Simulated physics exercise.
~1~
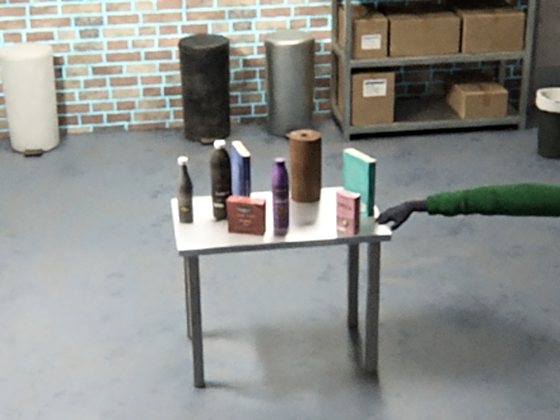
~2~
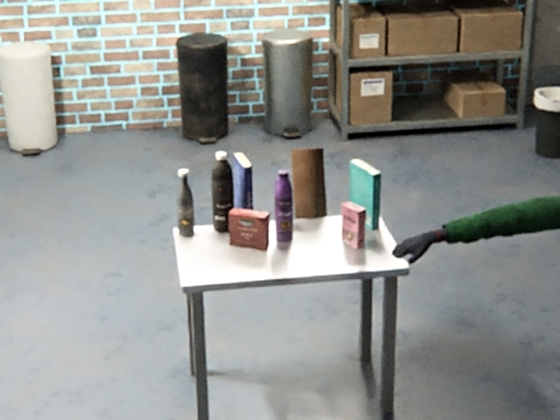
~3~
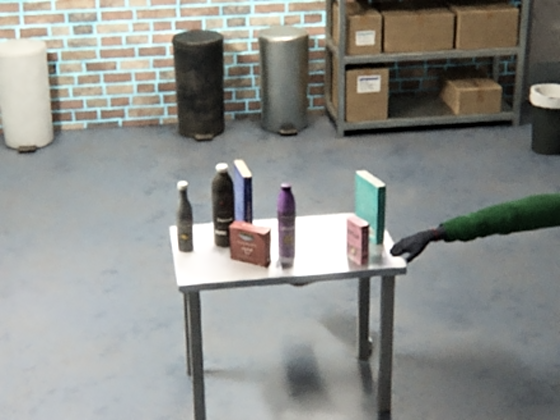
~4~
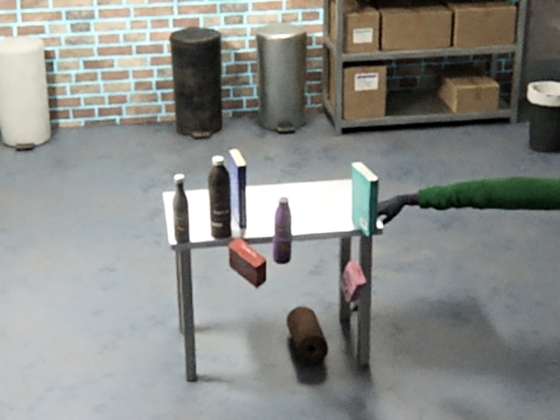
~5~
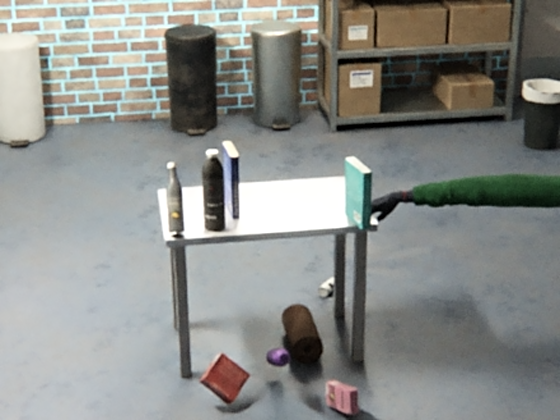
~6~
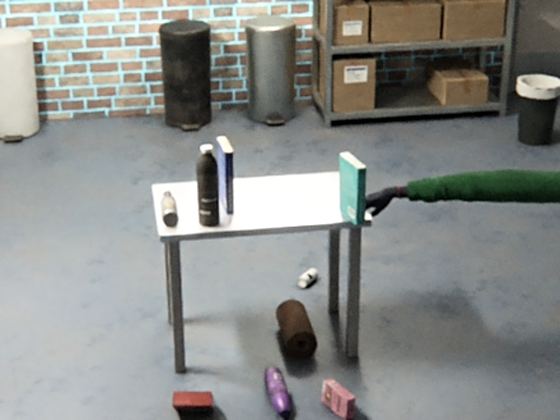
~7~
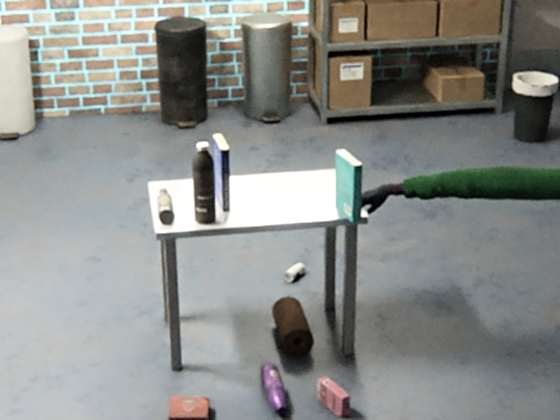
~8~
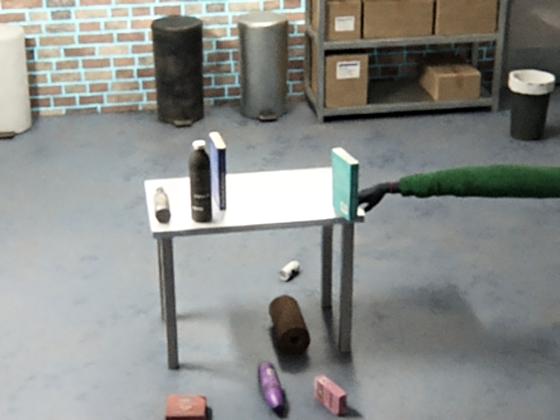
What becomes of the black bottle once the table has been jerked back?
The black bottle stays on the table, still standing upright next to the blue book.
